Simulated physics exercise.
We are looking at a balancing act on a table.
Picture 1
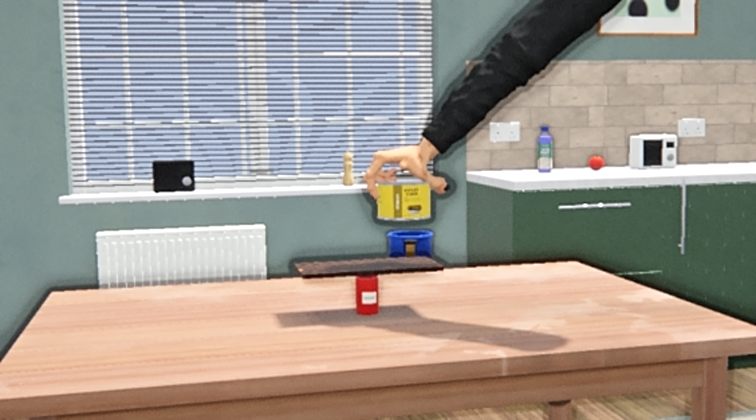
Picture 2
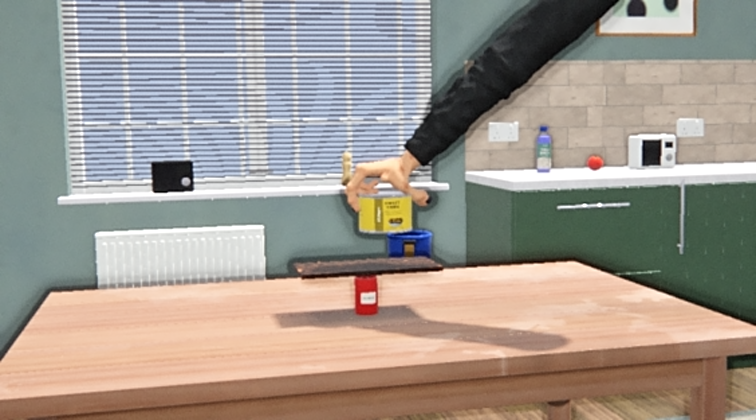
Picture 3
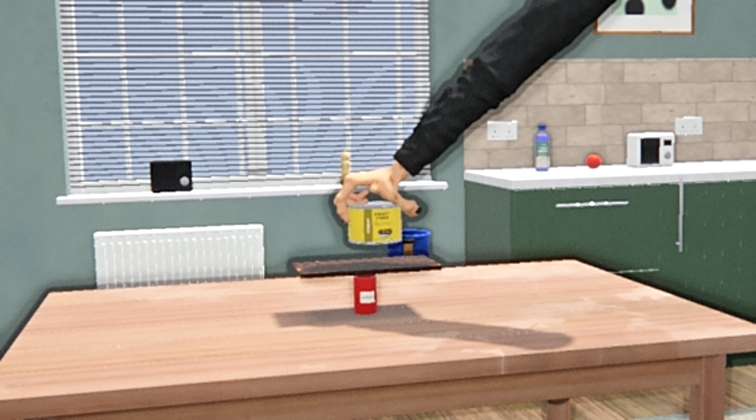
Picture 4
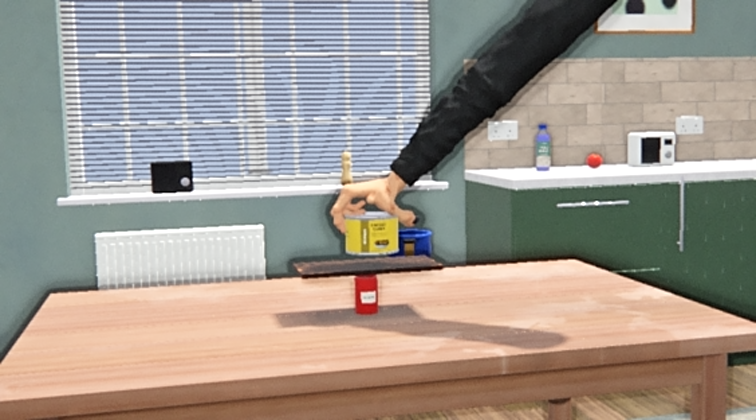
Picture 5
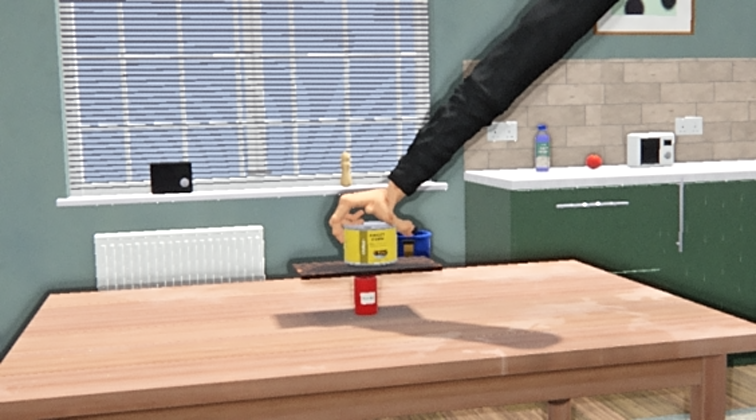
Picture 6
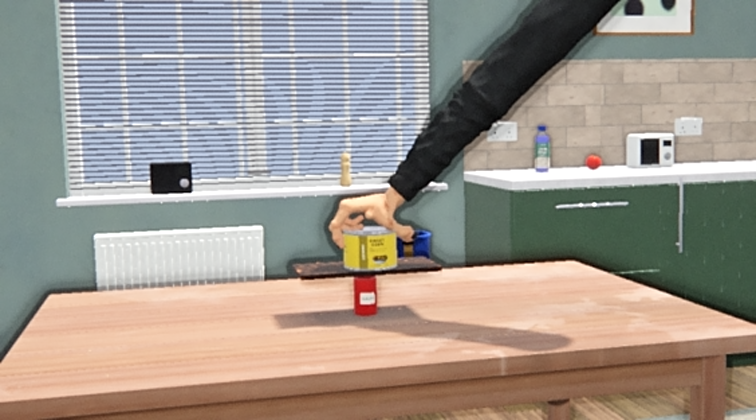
A hand lowers a yellow tub leftward onto a dark board above a red shaker.
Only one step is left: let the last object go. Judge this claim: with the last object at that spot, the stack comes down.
The claim is wrong.
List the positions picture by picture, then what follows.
The first picture shows on its way; yellow tub (404, 199); red shaker (367, 291).
The second picture shows on its way; yellow tub (385, 212); red shaker (366, 292).
The third picture shows on its way; yellow tub (375, 222); red shaker (365, 291).
The fourth picture shows on its way; yellow tub (372, 233); red shaker (366, 291).
The fifth picture shows on its way; yellow tub (370, 243); red shaker (366, 292).
The sixth picture shows set down, still held; yellow tub (370, 248); red shaker (365, 292).
Then, 0.50 s on from there, no change.
Then, 1.30 s on from there, yellow tub resting near (370, 249).
In the end, all 3 unmoved. At the end, from the last picture's camera, yellow tub near (370, 249). The stack keeps its balance.
